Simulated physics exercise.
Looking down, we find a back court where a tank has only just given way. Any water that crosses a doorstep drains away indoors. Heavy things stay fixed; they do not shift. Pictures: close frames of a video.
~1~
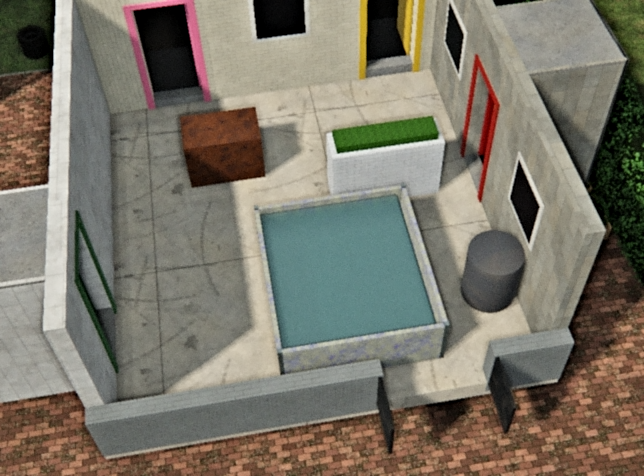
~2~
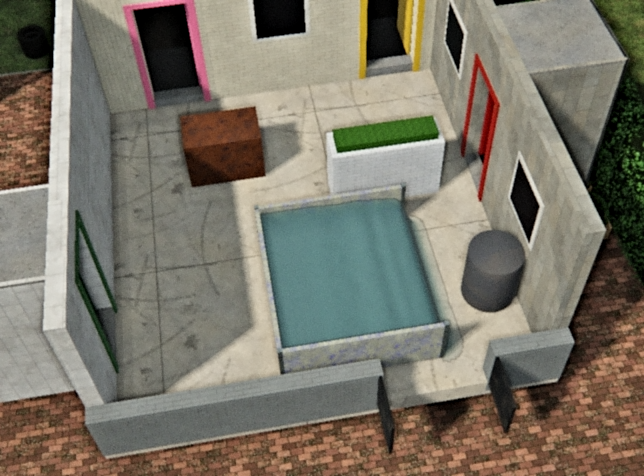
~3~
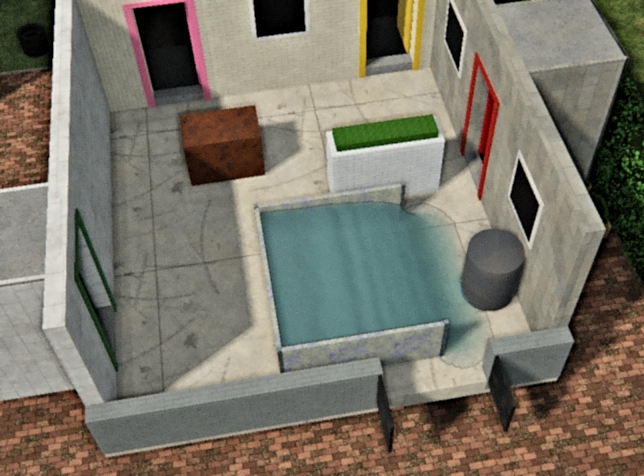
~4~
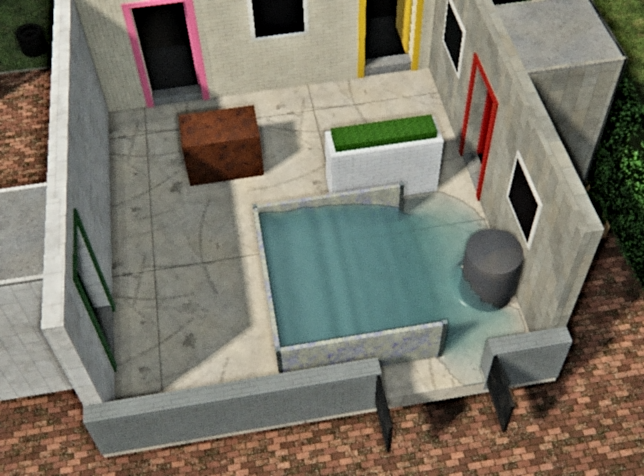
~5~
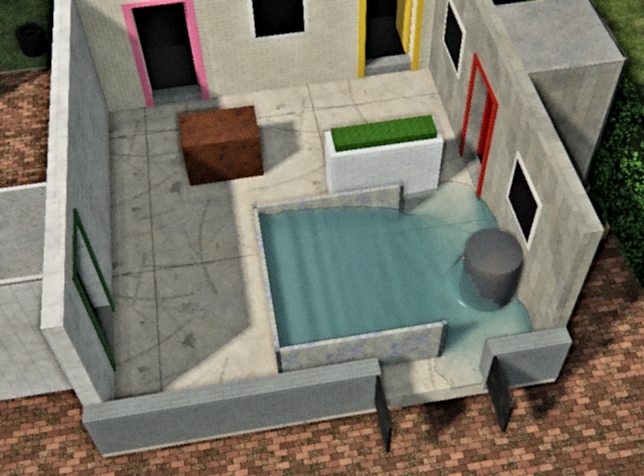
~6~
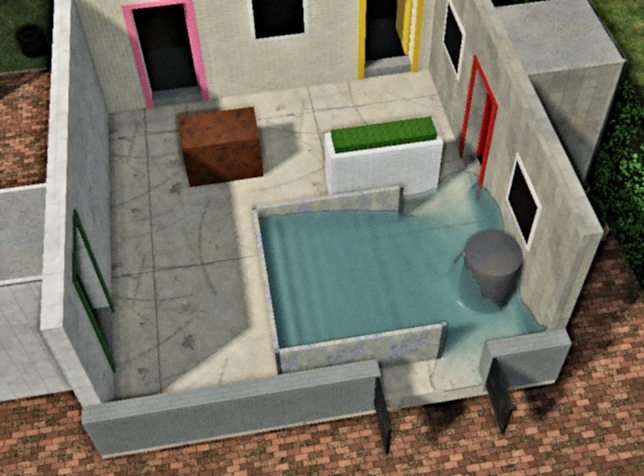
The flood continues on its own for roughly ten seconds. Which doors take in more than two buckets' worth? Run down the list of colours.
My prediction: The yellow door gets overwhelmed honestly. The pink door copes honestly. The red door gets overwhelmed honestly. The green door copes honestly.
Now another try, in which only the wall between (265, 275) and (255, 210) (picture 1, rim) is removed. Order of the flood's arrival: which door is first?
The one in green is first in line.
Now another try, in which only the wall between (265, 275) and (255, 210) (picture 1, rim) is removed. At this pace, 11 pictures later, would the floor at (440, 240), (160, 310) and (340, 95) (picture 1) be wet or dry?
Going in your order, I'd say still bare, then drenched, then still bare.
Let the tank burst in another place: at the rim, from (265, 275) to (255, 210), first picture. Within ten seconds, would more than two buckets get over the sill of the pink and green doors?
I think the pink door crosses the limit and the green door crosses the limit.
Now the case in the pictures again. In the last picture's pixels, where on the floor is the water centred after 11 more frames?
Centre of the water: Near (403, 269).
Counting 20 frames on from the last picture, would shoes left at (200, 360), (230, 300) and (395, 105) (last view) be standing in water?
Result, in that order: Not wetted / not wetted / wetted.
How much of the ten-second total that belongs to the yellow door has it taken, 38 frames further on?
Approximately 100 in a hundred, I reckon.
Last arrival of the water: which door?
I say the green-painted one.
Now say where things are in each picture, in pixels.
The water tank at (346, 266) is whole and still, in the first frame.
Water pours out at (419, 275) and has run to a hidden place, in the second frame.
Water pours out at (418, 275) and has run to a hidden place, in the third frame.
Water pours out at (417, 276) and has run to (428, 193), in the fourth frame.
The front is at (472, 190), out from the gap at (416, 277), in the fifth frame.
The front is at (464, 173), out from the gap at (416, 279), in the sixth frame.
A moment on, water covers 20 % of the floor; the yellow door not reached, the pink door not reached, the red door over two buckets in, the green door not reached.
Next, water covers 30 % of the floor; the yellow door under two buckets in, the pink door not reached, the red door far over two buckets in, the green door not reached.
Then, water covers 55 % of the floor; the yellow door over two buckets in, the pink door wet at the sill, nothing in, the red door far over two buckets in, the green door not reached.
Later, water covers 80 % of the floor; the yellow door over two buckets in, the pink door wet at the sill, nothing in, the red door far over two buckets in, the green door wet at the sill, nothing in.
In the end, water covers 95 % of the floor; the yellow door over two buckets in, the pink door wet at the sill, nothing in, the red door far over two buckets in, the green door wet at the sill, nothing in.
